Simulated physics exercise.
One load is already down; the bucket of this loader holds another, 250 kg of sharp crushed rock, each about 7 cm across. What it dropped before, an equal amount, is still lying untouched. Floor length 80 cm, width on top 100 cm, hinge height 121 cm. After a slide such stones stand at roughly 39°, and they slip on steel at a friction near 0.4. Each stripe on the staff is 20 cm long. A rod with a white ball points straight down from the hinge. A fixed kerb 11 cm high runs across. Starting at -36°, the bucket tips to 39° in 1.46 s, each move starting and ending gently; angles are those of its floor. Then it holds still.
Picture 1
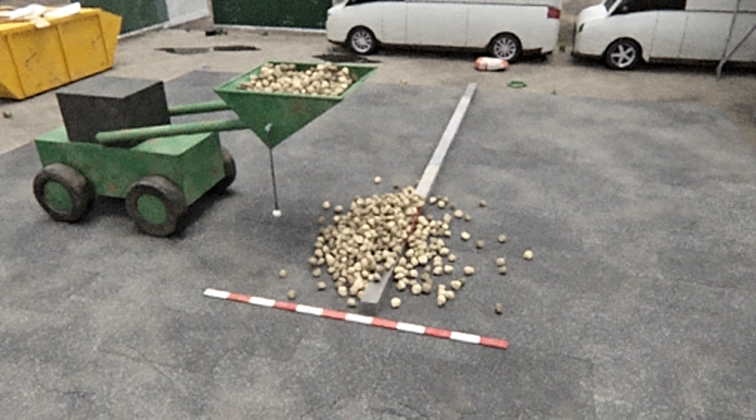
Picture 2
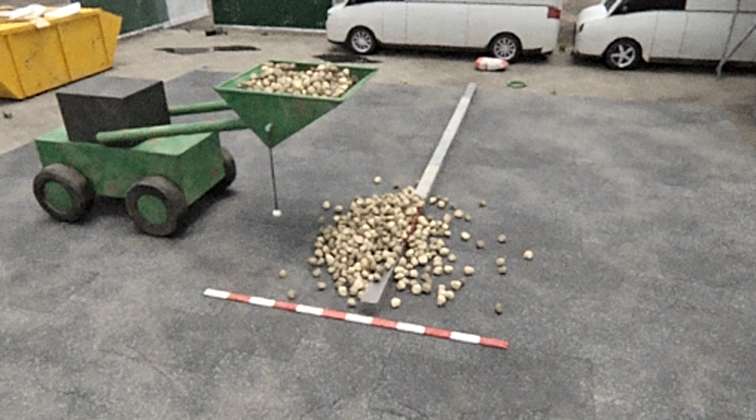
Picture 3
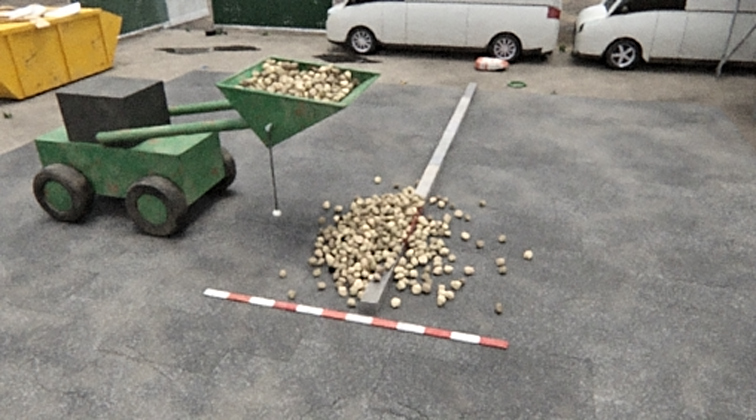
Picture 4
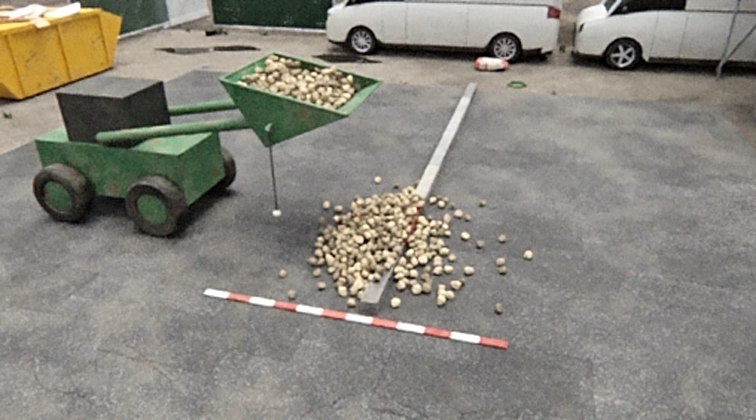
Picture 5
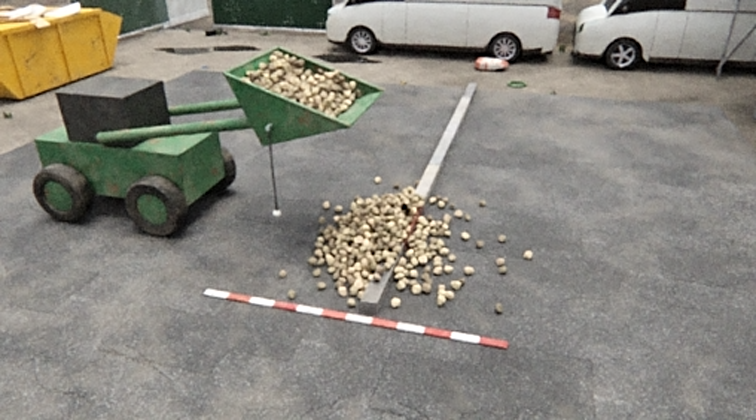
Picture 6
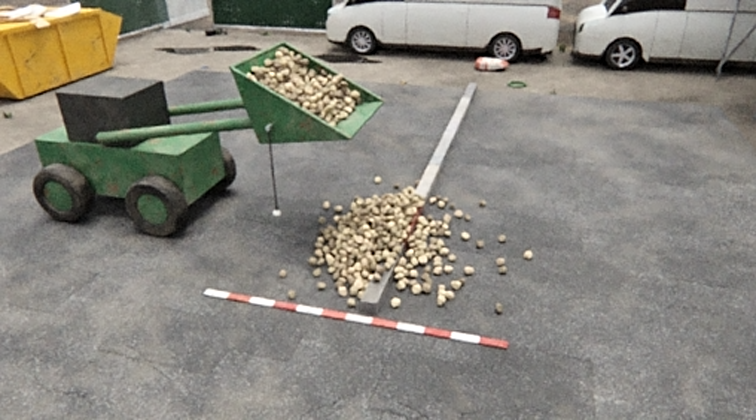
A paved yard, with white vans and a yellow skip at the back, is seen from a raised viewpoint that stays still. On the left, a green loader holds a bucket of pale, rounded stones beside a loose heap lying across a grey kerb, behind a red-and-white staff. The bucket gradually tilts, its right-hand lip lowering and its left side rising slightly, while the loader's wheels and the heap stay still.
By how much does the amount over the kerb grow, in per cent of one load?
Roughly 31 per cent of a load more.
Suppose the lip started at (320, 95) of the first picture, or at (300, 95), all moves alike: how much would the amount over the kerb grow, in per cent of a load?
About 5 and 0 per cent.
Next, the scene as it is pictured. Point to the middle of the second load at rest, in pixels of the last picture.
Around (381, 222).
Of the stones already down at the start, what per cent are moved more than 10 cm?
About 10 per cent.
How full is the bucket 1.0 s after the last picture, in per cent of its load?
It holds some 55 per cent.
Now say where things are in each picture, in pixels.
In the first picture, lip at (343, 99), floor tilted -36°, highest stones at (307, 69). The earlier load is highest near (384, 212), 30 cm above ground level, 86 % on this side of the kerb, 14 % over the kerb.
In the second picture, the bucket is at -35°, its lip at (344, 101); the top of the load is at (299, 70).
In the third picture, the bucket is at -31°, its lip at (346, 107); the top of the load is at (280, 68).
In the fourth picture, lip at (348, 116), floor tilted -25°, highest stones at (272, 65).
In the fifth picture, the bucket is at -17°, its lip at (350, 127); the top of the load is at (276, 62).
In the sixth picture, lip at (351, 139), floor tilted -8°, highest stones at (280, 58).
Then, 0.5 s after the last picture the floor is at 28°; in per cent of one load, 100 in the bucket, 86 on this side of the kerb, 14 over the kerb; the foremost stones are at (495, 254).
Then, 1.0 s after the last picture the floor is at 39°; in per cent of one load, 57 in the bucket, 129 on this side of the kerb, 14 over the kerb; the foremost stones are at (495, 254).
Then, 1.3 s after the last picture the floor is at 39°; in per cent of one load, 11 in the bucket, 164 on this side of the kerb, 26 over the kerb; the foremost stones are at (495, 254).
Then, 3.8 s after the last picture the floor is at 39°; in per cent of one load, 0 in the bucket, 155 on this side of the kerb, 45 over the kerb; the foremost stones are at (506, 255). Net gain over the kerb, 31.
